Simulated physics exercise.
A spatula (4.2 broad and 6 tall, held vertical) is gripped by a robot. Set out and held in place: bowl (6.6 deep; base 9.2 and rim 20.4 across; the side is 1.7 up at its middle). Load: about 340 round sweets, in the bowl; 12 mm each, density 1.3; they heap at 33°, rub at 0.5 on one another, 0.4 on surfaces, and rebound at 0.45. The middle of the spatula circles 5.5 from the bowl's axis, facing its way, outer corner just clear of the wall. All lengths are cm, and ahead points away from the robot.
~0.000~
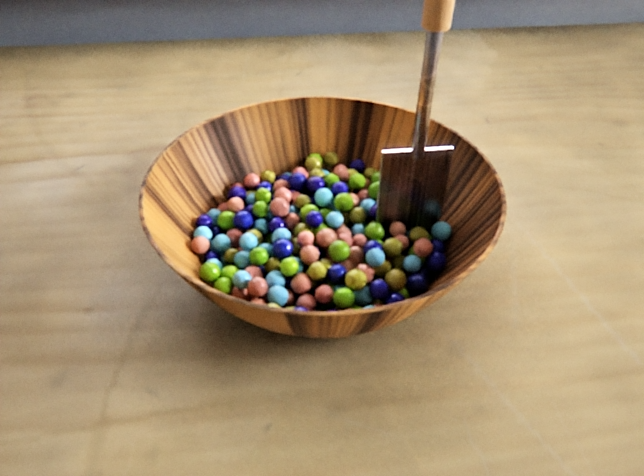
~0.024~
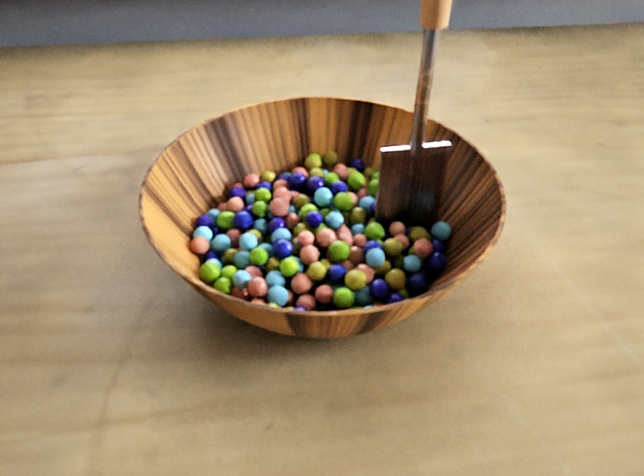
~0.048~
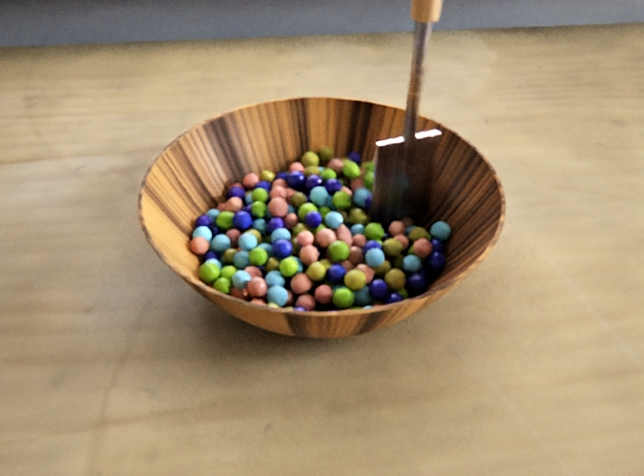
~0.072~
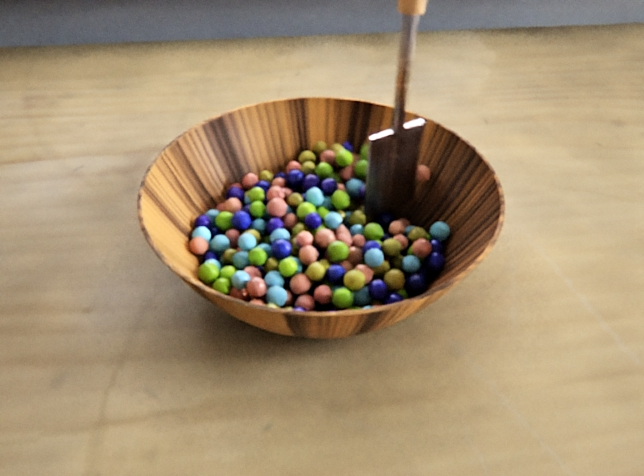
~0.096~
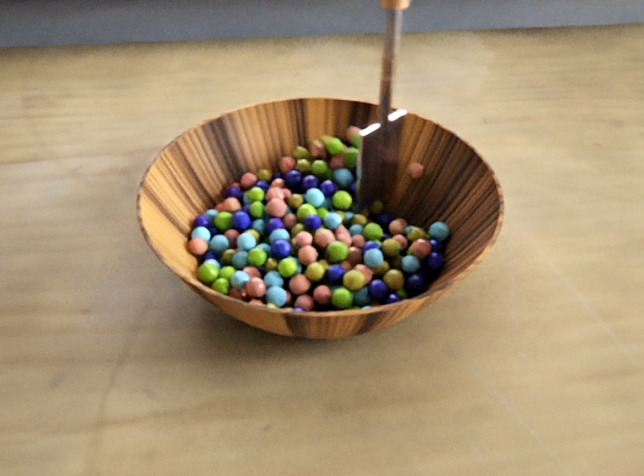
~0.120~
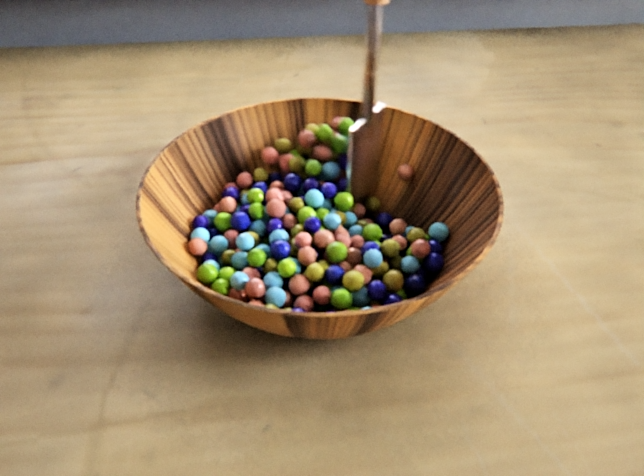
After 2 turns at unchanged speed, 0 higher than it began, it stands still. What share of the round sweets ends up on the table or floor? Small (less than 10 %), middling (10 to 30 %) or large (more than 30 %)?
A middling share, 10 to 30 %, ends on the table or floor.
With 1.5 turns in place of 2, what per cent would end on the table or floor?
Then about 15 per cent.
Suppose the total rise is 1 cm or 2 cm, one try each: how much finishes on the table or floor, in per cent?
Some 10 and 10 per cent.
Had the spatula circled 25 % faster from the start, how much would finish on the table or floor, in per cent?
It would be near 25 per cent.
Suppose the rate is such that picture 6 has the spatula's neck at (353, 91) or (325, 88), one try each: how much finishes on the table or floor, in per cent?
About 25 and 40 per cent.
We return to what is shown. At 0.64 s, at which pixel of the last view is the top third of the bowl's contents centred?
At about (422, 225).
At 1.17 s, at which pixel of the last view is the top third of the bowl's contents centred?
Near (276, 281).
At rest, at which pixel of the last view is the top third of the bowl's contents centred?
Around (379, 184).
By 0.64 s, 314° round, highest piece 8 above the table; 316 in the bowl, 18 on the table or floor, 6 in flight or on the tool.
By 1.17 s, 218° round, highest piece 8 above the table; 291 in the bowl, 44 on the table or floor, 5 in flight or on the tool.
By 1.63 s, 0° round, highest piece 7 above the table; 280 in the bowl, 60 on the table or floor.
By 2.33 s, 0° round, highest piece 7 above the table; 280 in the bowl, 60 on the table or floor.
Final count, 280 in the bowl, 60 on the table or floor. That is 18 % on the table or floor.
